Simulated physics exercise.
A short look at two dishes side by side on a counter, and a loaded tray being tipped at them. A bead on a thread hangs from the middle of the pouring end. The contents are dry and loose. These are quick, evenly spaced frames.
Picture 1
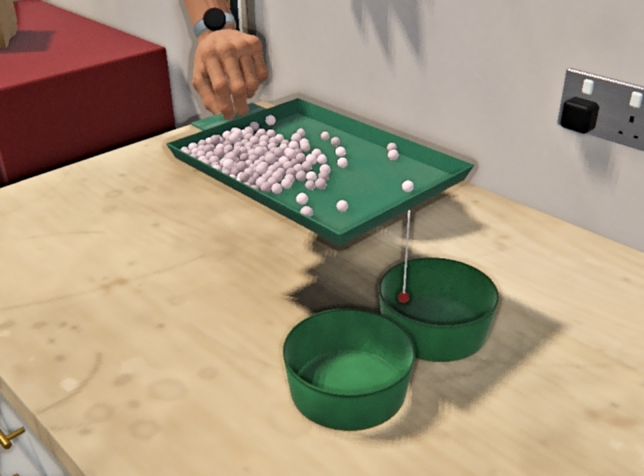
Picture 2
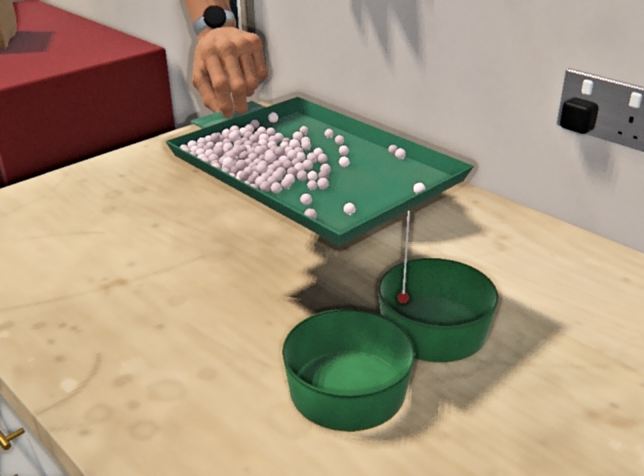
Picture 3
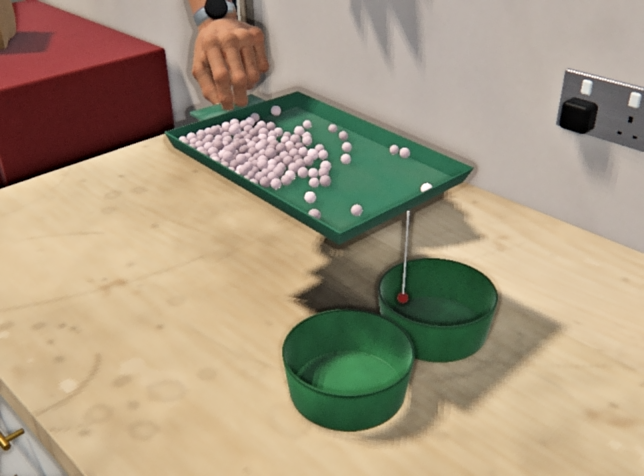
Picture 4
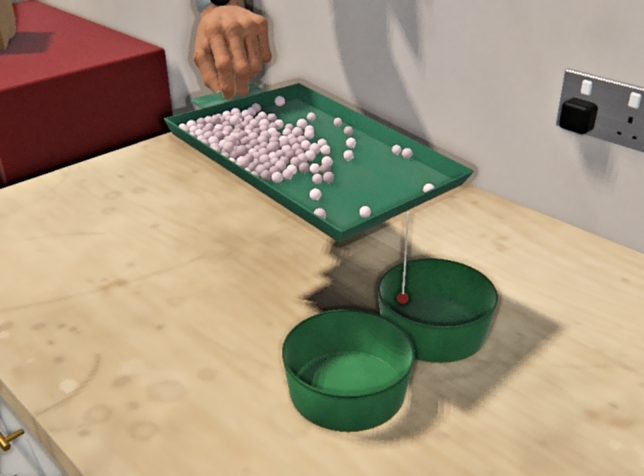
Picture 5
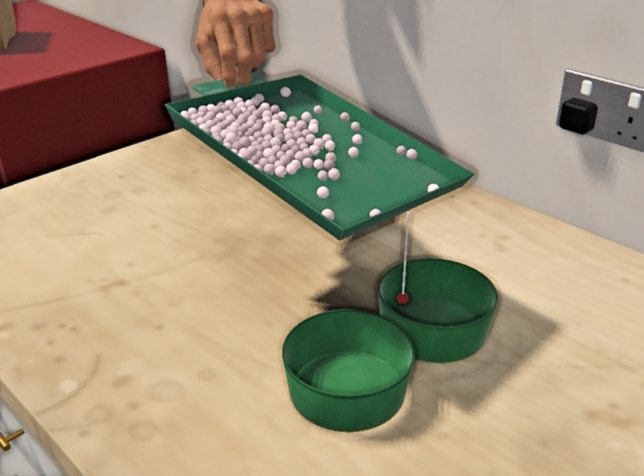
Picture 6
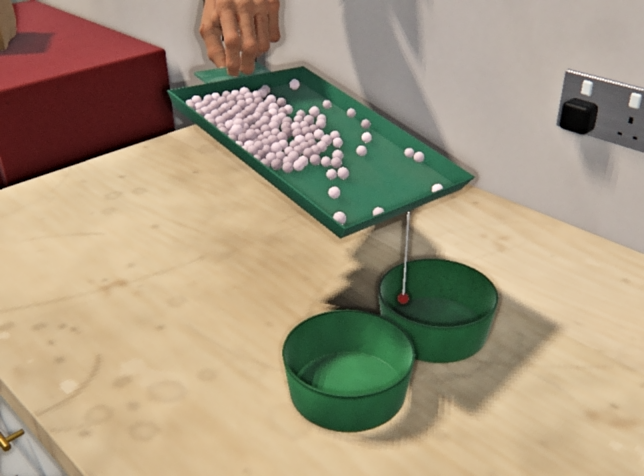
A hand raising the back of a green tray, tilting it above two green dishes as small pale pink balls begin sliding forward.
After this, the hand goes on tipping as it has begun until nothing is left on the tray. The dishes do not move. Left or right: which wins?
The right one ends fuller.
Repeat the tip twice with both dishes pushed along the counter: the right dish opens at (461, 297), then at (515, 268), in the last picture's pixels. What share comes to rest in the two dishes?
Roughly 80 per cent, and 80 per cent.
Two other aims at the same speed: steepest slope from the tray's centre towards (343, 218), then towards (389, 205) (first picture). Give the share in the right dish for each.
First some 0, then 20 per cent.
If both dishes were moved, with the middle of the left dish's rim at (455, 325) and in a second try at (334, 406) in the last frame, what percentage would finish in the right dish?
The first gives 40 %, the second 10 %.
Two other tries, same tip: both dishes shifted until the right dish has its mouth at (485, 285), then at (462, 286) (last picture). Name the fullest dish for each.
The first try: The right dish. The second: The right-hand dish.
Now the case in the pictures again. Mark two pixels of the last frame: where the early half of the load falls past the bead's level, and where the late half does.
Around (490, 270) and then (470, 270).
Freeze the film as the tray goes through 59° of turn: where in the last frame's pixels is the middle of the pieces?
Around (457, 263).
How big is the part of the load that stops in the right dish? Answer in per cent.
Close to 60 per cent.
Just after the last frame, tray tipped steeply; roughly half on the tray; roughly a quarter in the right dish; roughly a quarter outside both; about a tenth in the air.
A moment on, tray tipped right over; roughly two thirds in the right dish; roughly a third outside both.
Further on, tray tipped past a quarter turn; roughly two thirds in the right dish; roughly a third outside both.
When it is over, tray tipped past a quarter turn; not one in the left dish; roughly two thirds in the right dish; roughly a third outside both.
